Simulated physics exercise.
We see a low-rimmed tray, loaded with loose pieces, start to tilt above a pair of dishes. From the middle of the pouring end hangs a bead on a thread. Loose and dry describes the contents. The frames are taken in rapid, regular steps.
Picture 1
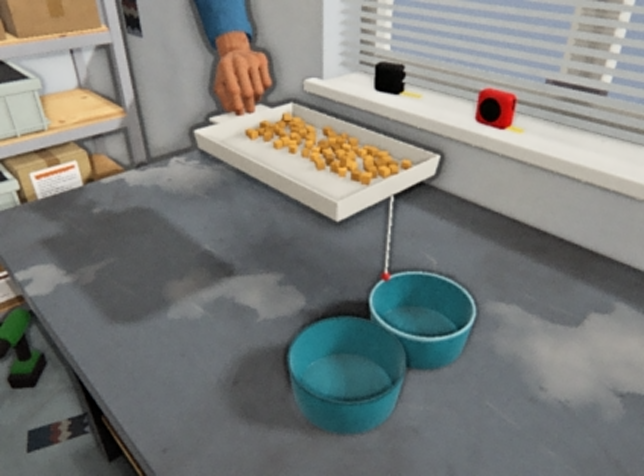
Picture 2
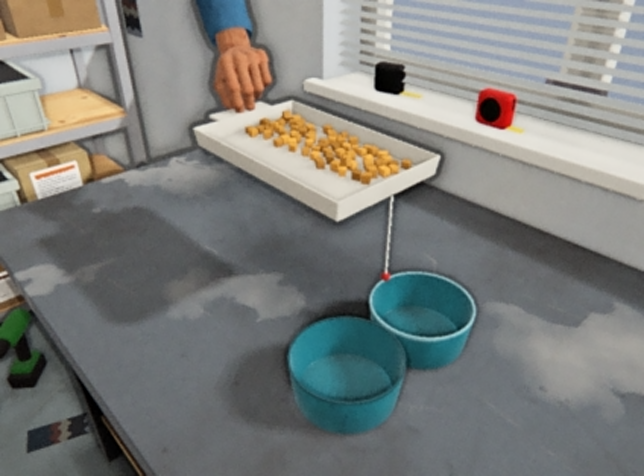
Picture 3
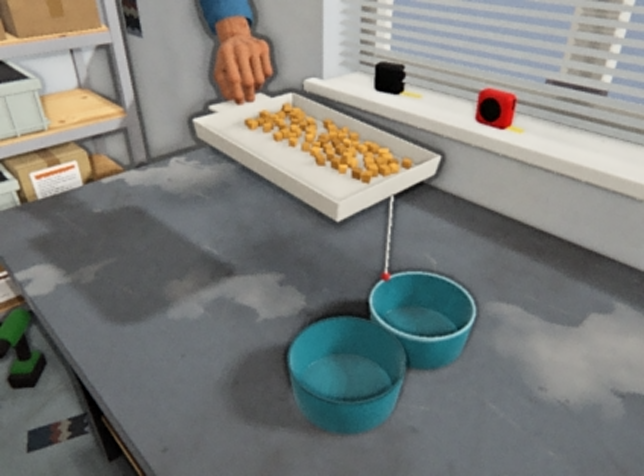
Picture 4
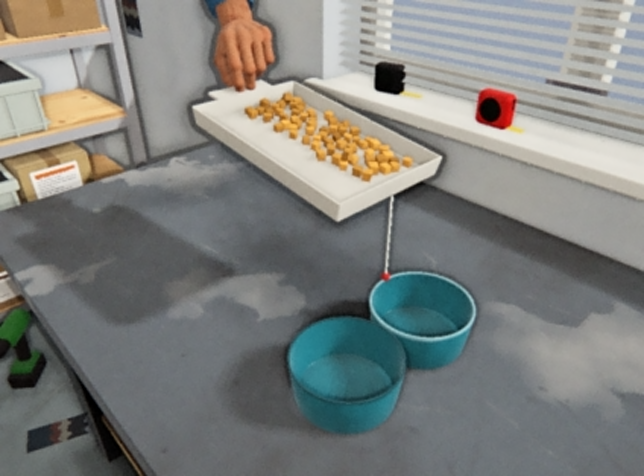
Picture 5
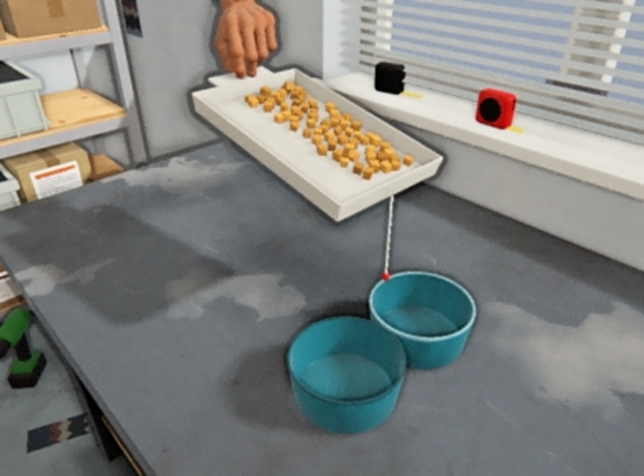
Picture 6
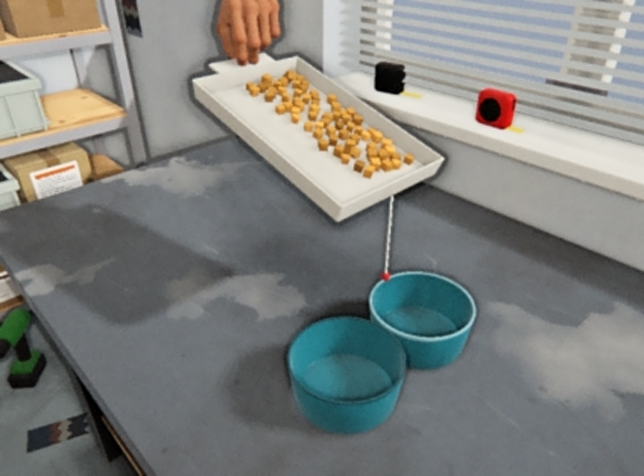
The video shows a hand holding a white tray of small golden-brown cubes above two teal dishes on a gray table, then gradually raising the tray's far end so it slopes toward the dishes while the bowls remain still.
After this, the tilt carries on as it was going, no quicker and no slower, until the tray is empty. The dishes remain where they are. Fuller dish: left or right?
The dish on the right is going to receive more.
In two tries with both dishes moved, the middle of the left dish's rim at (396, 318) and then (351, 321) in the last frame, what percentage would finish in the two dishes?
Trial 1 near 80 %, trial 2 near 40 %.
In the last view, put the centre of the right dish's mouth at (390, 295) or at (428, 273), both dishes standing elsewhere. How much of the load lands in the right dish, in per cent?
About 30 per cent first, then about 20 per cent.
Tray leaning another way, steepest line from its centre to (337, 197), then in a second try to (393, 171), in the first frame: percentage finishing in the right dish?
Lab note: Case 1 near 30 %, case 2 near 20 %.
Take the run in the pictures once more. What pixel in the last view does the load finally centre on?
The centre comes to rest near (437, 346).
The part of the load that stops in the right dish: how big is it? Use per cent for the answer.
Result: Close to 60 in a hundred.
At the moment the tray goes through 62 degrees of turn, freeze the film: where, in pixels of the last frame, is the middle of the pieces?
Roughly at (396, 156).
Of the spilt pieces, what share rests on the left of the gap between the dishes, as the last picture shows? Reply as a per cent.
Looks to be around 0 per cent of the spill.
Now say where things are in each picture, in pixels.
Corners of the pouring end near (338, 201) and (436, 156), level; middle of the load near (323, 145), croutons; left dish near (389, 405); right dish near (463, 343); bead on its thread near (386, 277), in the first picture.
Corners of the pouring end near (338, 201) and (436, 156), level; middle of the load near (323, 143), in the second picture.
Corners of the pouring end near (339, 201) and (437, 156), tipped barely, level across its low end; middle of the load near (324, 139), in the third picture.
Corners of the pouring end near (340, 202) and (438, 157), tipped a little, level across its low end; middle of the load near (324, 132), in the fourth picture.
Corners of the pouring end near (341, 203) and (439, 157), tipped a little, level across its low end; middle of the load near (326, 125), in the fifth picture.
Corners of the pouring end near (342, 204) and (440, 158), tipped clearly, level across its low end; middle of the load near (327, 118); left dish near (389, 405); right dish near (463, 343), in the sixth picture.
Shortly afterwards, tray tipped steeply; the whole lot on the tray.
Next, tray tipped past a quarter turn; all but a few on the tray; only a few outside both.
Some moments later, tray tipped past a quarter turn; a little in the left dish; near half in the right dish; near a third outside both.
In the end, tray tipped past a quarter turn; a little in the left dish; near half in the right dish; near a third outside both.
